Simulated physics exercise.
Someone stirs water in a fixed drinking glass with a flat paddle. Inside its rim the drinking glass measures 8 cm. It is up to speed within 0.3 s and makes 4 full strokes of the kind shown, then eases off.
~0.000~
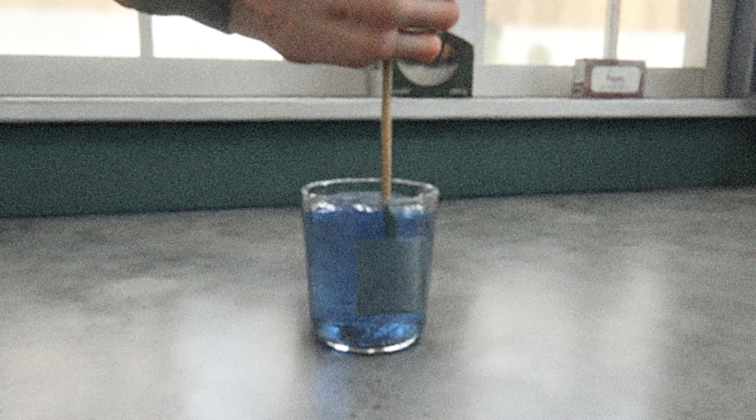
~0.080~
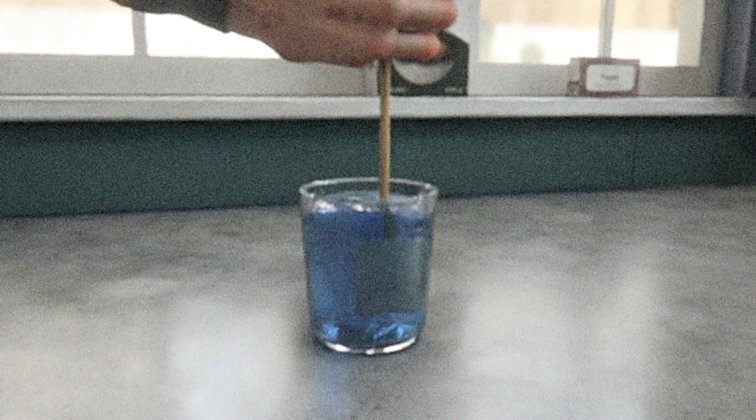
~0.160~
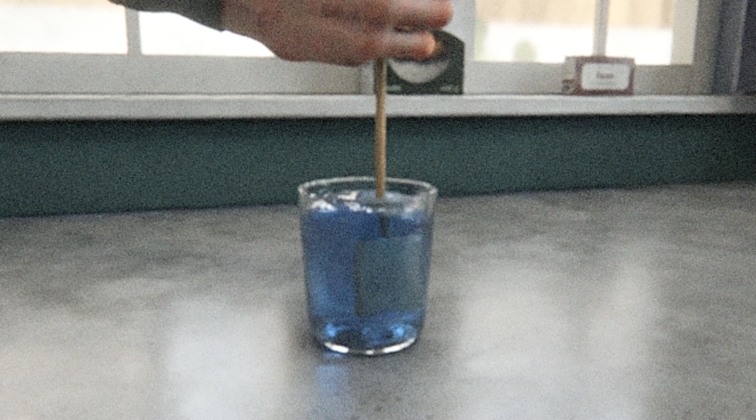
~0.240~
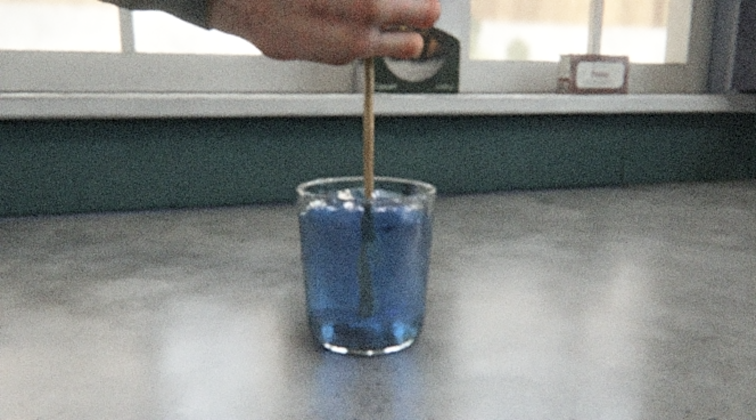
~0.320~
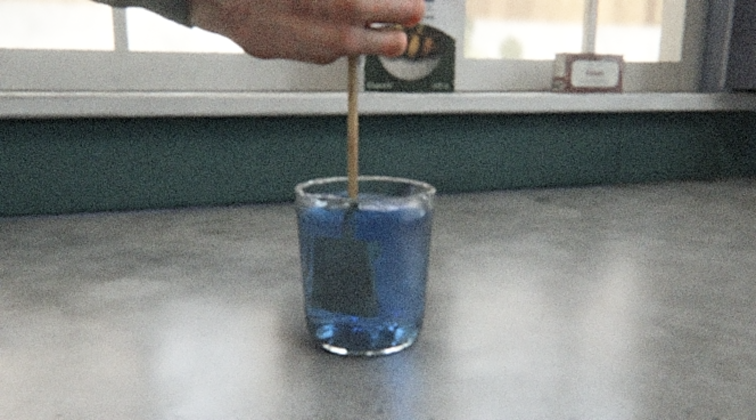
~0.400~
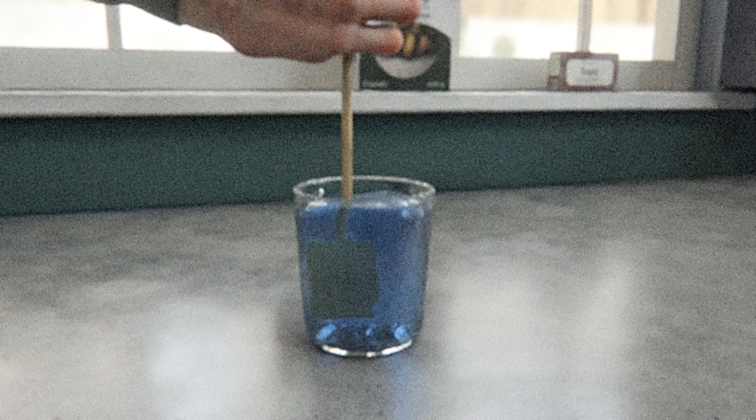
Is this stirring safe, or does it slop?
This drinking glass stays dry outside.
By 0.90 s 0 ml is over the rim.
By 1.40 s 0 ml is over the rim.
By 1.91 s 0 ml is over the rim.
By 2.41 s 0 ml is over the rim.
At rest 0 ml is over the rim.
